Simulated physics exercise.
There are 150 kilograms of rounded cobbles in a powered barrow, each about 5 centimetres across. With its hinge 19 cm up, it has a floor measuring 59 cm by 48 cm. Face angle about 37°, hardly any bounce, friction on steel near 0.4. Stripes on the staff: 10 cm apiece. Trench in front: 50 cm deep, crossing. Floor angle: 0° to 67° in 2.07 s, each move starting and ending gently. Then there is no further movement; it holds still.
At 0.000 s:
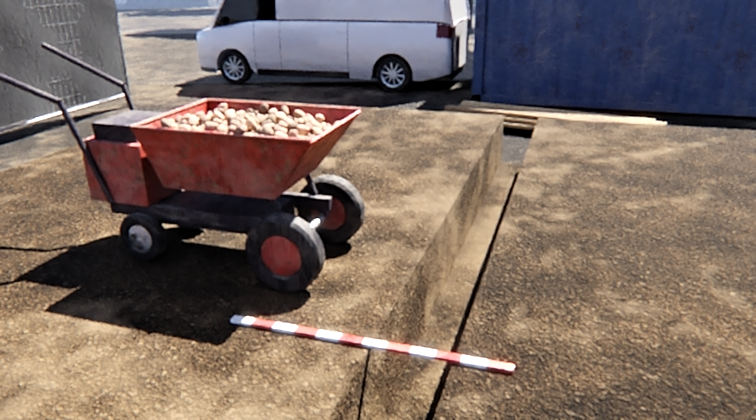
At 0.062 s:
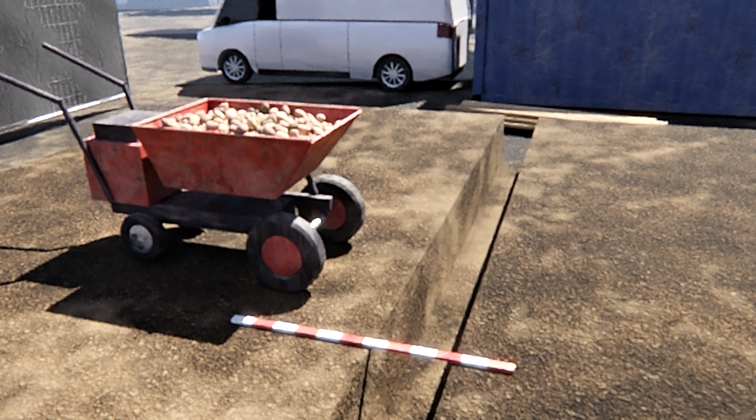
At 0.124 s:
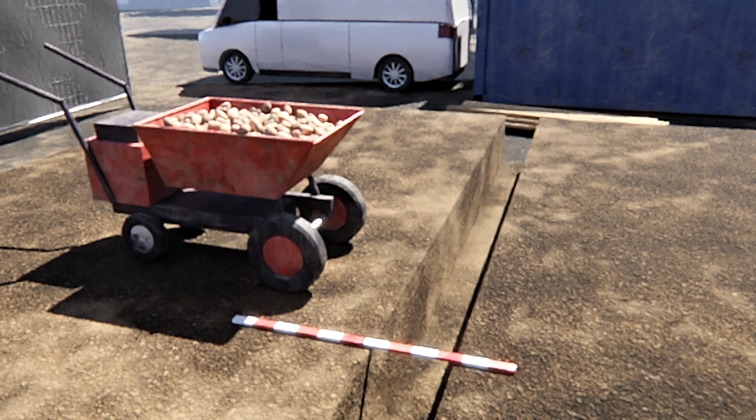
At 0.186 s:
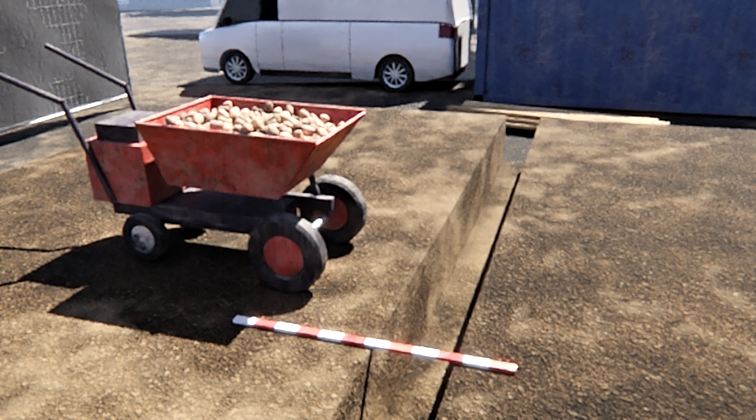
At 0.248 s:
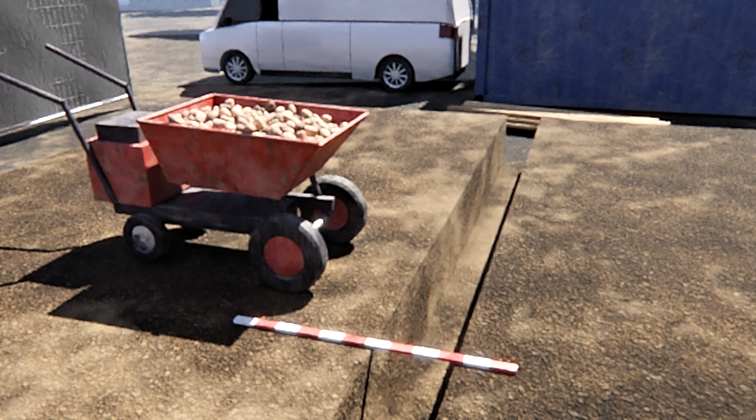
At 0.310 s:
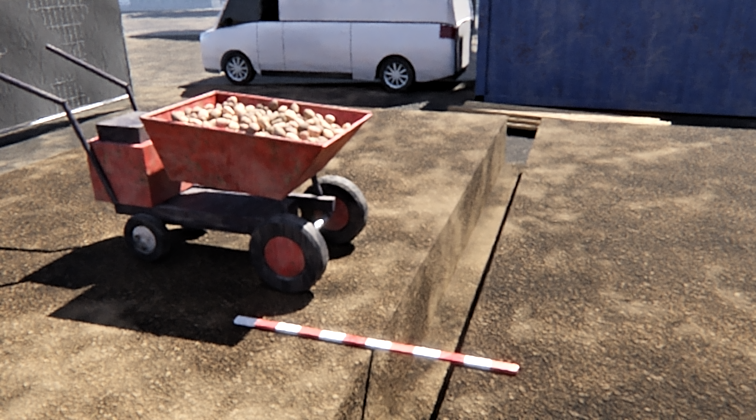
The red tray of a small dumper full of stones tilts slightly toward the right.
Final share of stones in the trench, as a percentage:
86 per cent.
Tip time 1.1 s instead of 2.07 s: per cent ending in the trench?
Probably about 75 in a hundred.
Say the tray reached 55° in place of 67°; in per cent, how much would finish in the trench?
In that case near 55 per cent.
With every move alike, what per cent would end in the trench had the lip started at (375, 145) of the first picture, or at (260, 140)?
Estimates: 25 % then 85 %.
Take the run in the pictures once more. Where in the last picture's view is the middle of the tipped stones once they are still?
I'd point somewhere around (454, 353).
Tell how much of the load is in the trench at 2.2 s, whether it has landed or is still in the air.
Roughly 40% by that time.
After 1.5 s the floor is at 56°; 98 % in the tray, 1 % in the trench; the foremost stones are at (424, 242).
After 2.2 s the floor is at 67°; 53 % in the tray, 39 % in the trench, 8 % past the trench; the foremost stones are at (557, 300).
After 2.5 s the floor is at 67°; 31 % in the tray, 55 % in the trench, 14 % past the trench; the foremost stones are at (608, 320).
After 4.5 s the floor is at 67°; 0 % in the tray, 86 % in the trench, 14 % past the trench; the foremost stones are at (622, 303).
